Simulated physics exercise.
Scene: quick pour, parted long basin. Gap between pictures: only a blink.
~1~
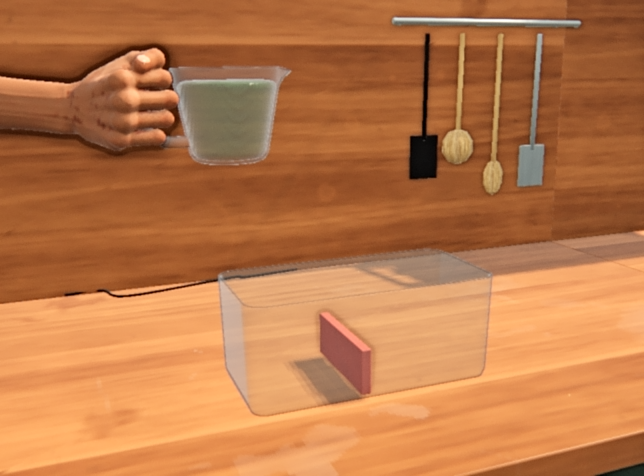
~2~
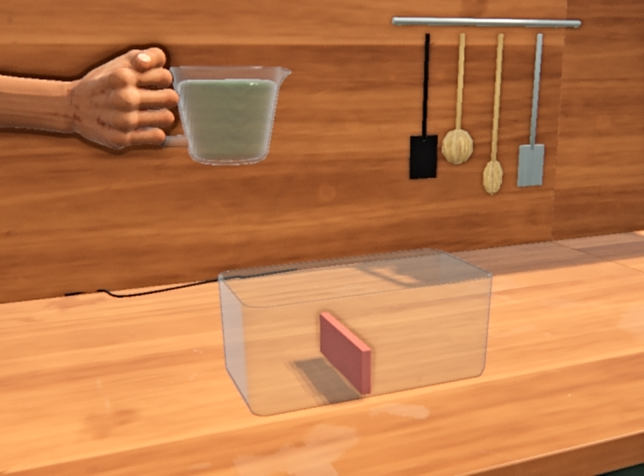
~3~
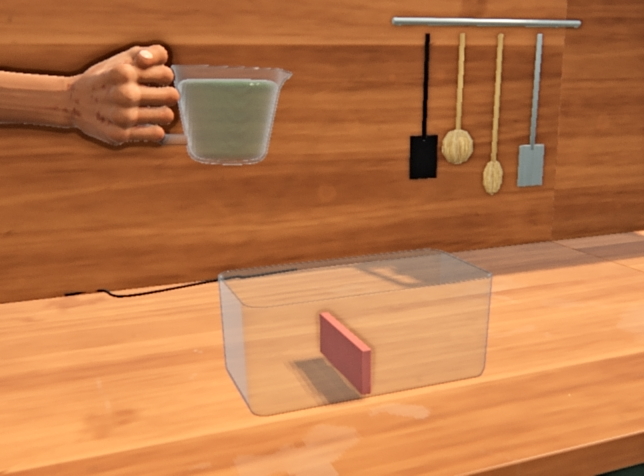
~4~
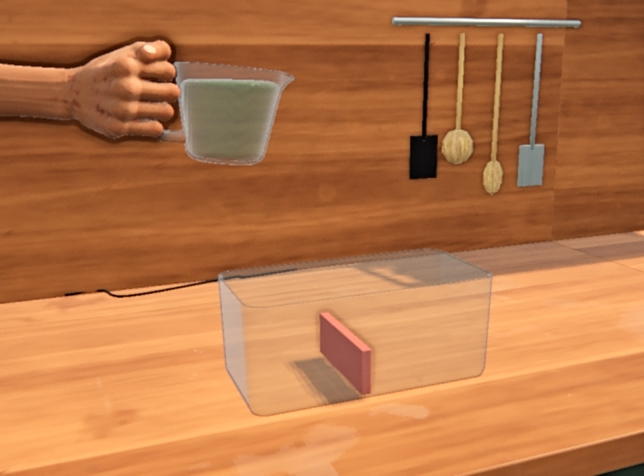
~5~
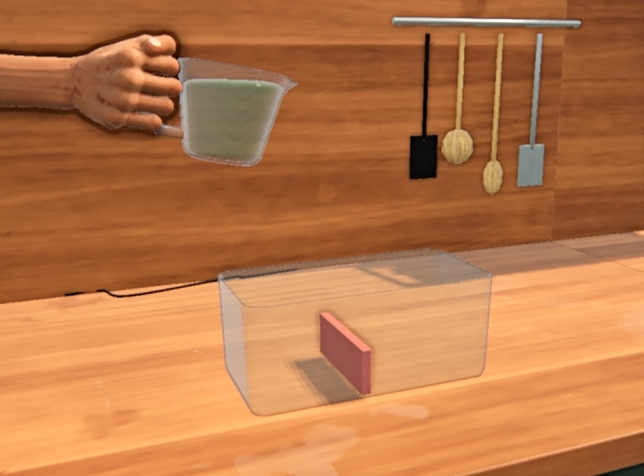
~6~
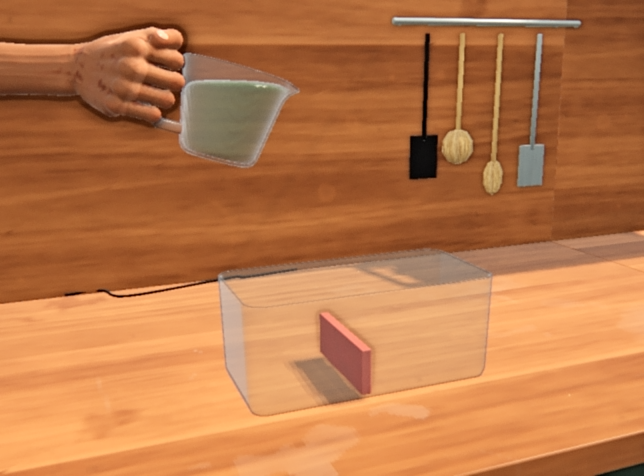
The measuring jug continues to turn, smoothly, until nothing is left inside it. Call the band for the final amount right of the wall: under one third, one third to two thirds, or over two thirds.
Band: One third to two thirds.
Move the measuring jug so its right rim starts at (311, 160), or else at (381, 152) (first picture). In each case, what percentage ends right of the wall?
50 % and 95 %.
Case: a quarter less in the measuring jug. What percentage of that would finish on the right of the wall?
30 %.
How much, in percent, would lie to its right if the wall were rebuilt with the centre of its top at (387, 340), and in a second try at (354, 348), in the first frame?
The first position gives around 10 percent, the second around 40 percent.
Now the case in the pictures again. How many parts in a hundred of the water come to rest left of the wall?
50 %.
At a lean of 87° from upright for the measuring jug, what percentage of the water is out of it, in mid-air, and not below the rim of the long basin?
That comes to near 40 percent.
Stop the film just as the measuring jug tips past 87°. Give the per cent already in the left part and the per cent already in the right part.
Split: Left 0 per cent, right 10 per cent.
A moment on, the measuring jug is tipped on its side and 48 per cent is still to pour, 1 is left of the wall and 12 right of it.
Next, the measuring jug is tipped right over and 2 per cent is still to pour, 39 is left of the wall and 49 right of it.
Then the measuring jug is tipped right over and 0 per cent is still to pour, 48 is left of the wall and 49 right of it.
Later the measuring jug is tipped right over and 0 per cent is still to pour, 48 is left of the wall and 50 right of it.
At rest 48 per cent lies left of the wall, 50 right of it and 2 outside.
